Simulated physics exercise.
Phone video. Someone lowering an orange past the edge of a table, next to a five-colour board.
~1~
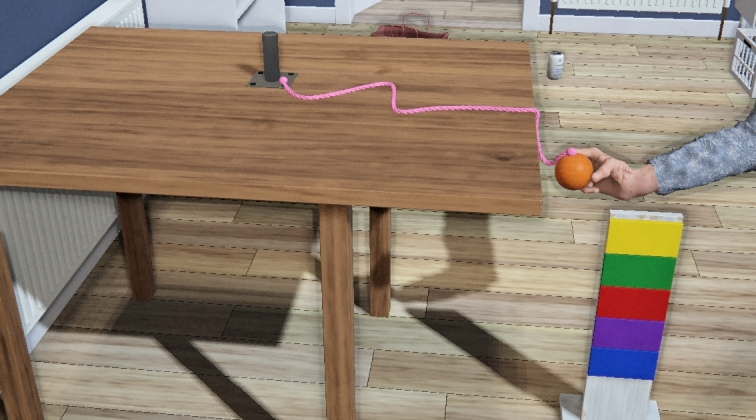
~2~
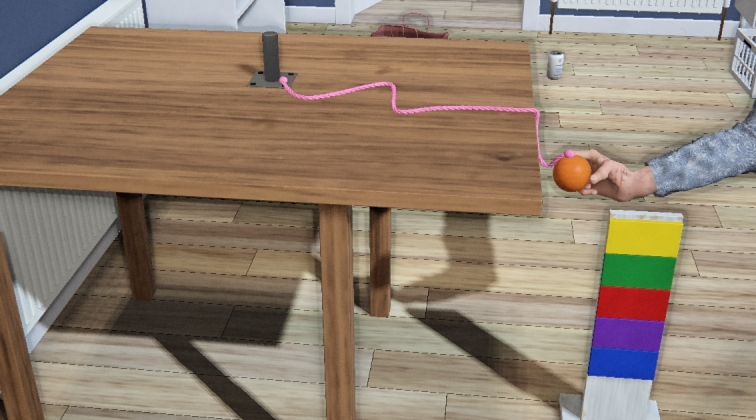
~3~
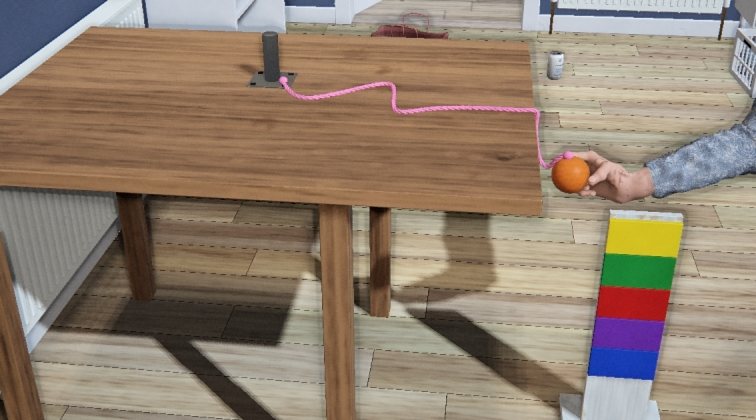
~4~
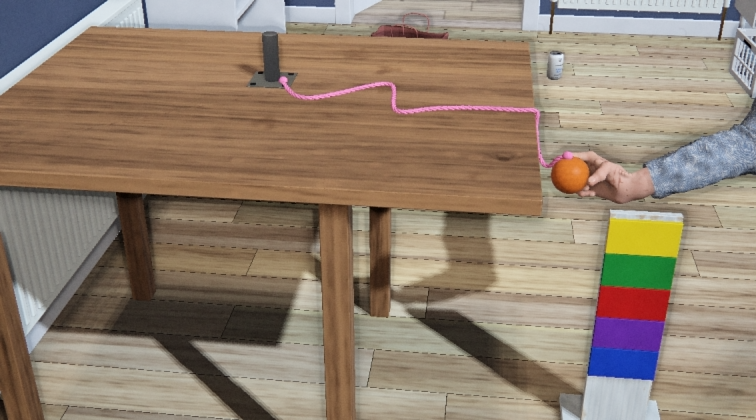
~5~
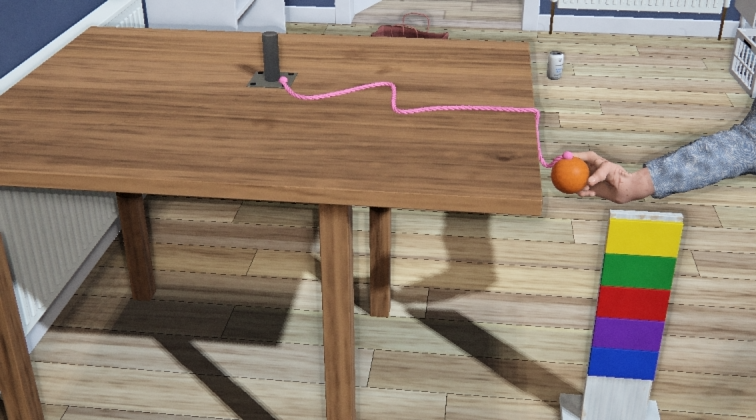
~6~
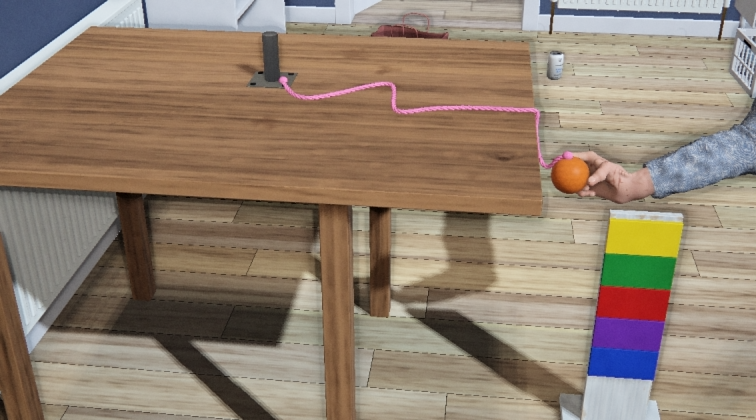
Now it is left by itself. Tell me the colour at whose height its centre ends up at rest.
It ends up level with red.
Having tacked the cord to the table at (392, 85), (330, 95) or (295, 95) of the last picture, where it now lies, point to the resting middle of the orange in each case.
Estimated spots in sequence: (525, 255), (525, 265), (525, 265).
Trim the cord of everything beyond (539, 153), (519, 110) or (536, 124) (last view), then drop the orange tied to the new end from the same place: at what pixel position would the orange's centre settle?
Going through them in turn gives (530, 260), (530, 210) and finally (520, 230).
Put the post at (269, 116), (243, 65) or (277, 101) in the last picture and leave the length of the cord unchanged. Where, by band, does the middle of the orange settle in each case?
Going case by case, it's purple, green and finally purple.
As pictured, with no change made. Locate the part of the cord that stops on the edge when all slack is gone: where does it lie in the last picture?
Go for the one at (431, 109).
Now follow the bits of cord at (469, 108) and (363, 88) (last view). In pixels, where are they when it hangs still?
(533, 144) and (398, 92).
Early on, orange near (529, 274); level with red.
Midway, orange near (512, 279); level with red.
Finally, orange near (521, 287); level with red. The cord holds its middle at red.
